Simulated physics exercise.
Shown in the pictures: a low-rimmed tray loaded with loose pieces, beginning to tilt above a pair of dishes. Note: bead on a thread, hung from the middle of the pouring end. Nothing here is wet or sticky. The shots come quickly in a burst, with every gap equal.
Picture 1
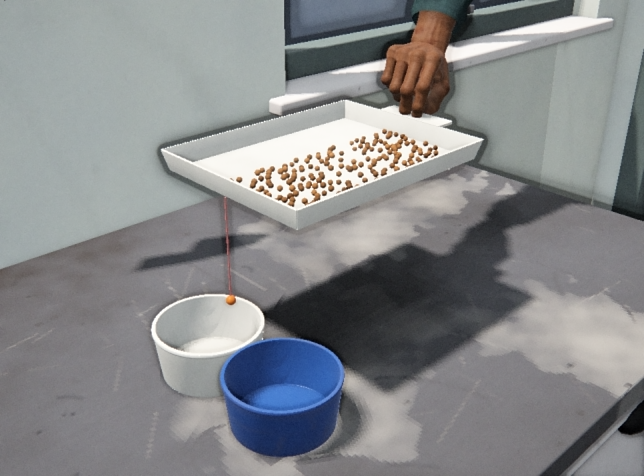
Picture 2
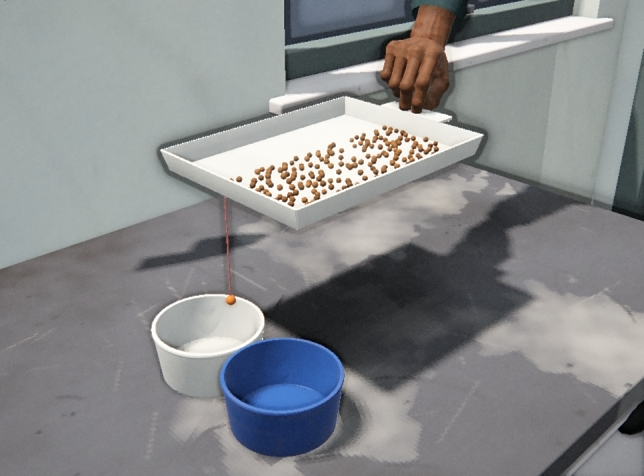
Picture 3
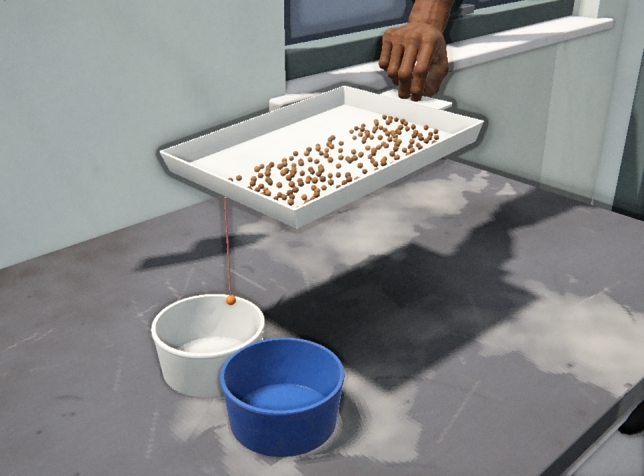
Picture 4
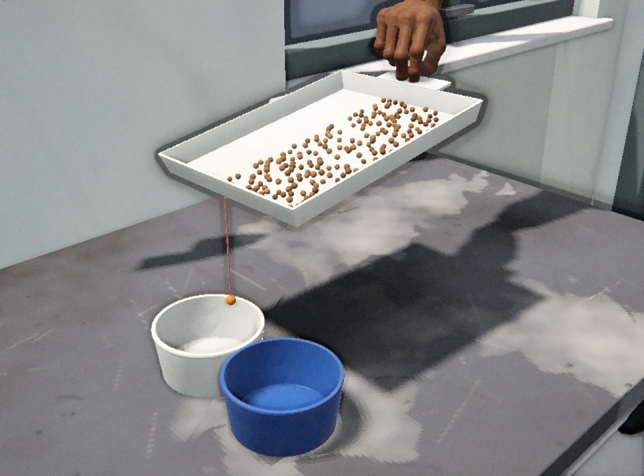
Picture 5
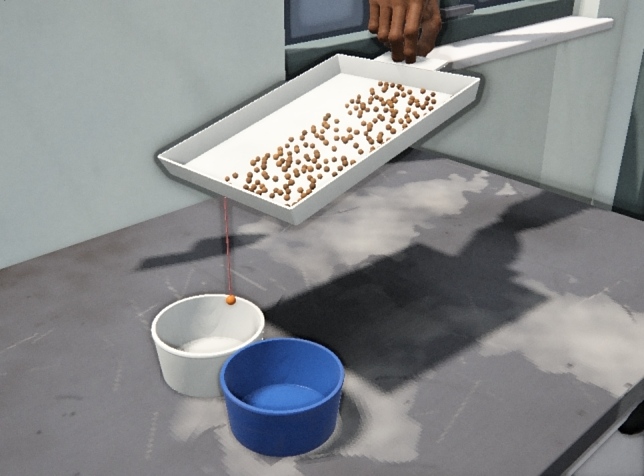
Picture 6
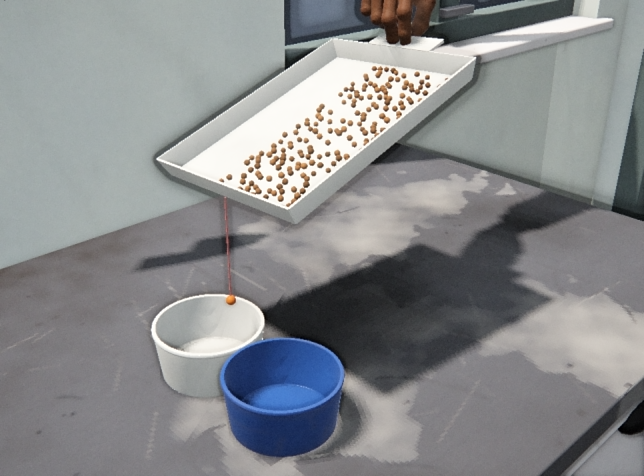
A hand at the back of a white tray of small brown balls raised that end bit by bit, tilting the tray more steeply above a white dish and a blue one, which stayed still.
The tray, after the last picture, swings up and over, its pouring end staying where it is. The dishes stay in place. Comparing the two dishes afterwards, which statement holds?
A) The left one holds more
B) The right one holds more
The left one holds more.
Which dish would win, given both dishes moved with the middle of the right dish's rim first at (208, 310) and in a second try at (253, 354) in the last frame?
Try 1: The dish at right. Try 2: The dish at left.
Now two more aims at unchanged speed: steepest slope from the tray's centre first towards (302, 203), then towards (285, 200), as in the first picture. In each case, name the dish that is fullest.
The first slope favours the dish to the right, the second the dish to the right.
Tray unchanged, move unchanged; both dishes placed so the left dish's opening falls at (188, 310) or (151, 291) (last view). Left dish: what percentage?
First some 60, then 50 per cent.
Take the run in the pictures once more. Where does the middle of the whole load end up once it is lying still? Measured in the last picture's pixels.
Close to (175, 362).
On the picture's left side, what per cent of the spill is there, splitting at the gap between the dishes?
Roughly 90 in a hundred.
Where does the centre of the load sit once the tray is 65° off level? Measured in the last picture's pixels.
Centre estimate: (217, 188).
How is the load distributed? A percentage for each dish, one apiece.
Left dish around 50, right dish around 0, both in a hundred.
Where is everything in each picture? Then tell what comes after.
Corners of the pouring end (169, 150) and (297, 206), level; middle of the load (348, 168), cereal balls; left dish (165, 363); right dish (237, 419); bead on its thread (231, 300), in the first frame.
Corners of the pouring end (168, 150) and (296, 206), level; middle of the load (348, 165), in the second frame.
Corners of the pouring end (167, 151) and (295, 205), tipped barely, lowest at the left corner; middle of the load (348, 159), in the third frame.
Corners of the pouring end (166, 153) and (293, 205), tipped a little, lowest at the left corner; middle of the load (346, 148), in the fourth frame.
Corners of the pouring end (165, 155) and (291, 204), tipped a little, lowest at the left corner; middle of the load (343, 139), in the fifth frame.
Corners of the pouring end (164, 157) and (289, 204), tipped clearly, lowest at the left corner; middle of the load (337, 131), roughly two thirds on the move; left dish (165, 363); right dish (237, 419), in the sixth frame.
Just after the last frame, tray tipped steeply; the larger part on the tray; just a few outside both; about a tenth in the air.
A moment on, tray tipped past a quarter turn; about a tenth on the tray; roughly a quarter in the left dish; roughly a quarter outside both; roughly half in the air.
Further on, tray tipped past a quarter turn; roughly half in the left dish; roughly half outside both.
When it is over, tray tipped past a quarter turn; not one in the right dish; roughly half in the left dish; roughly half outside both.
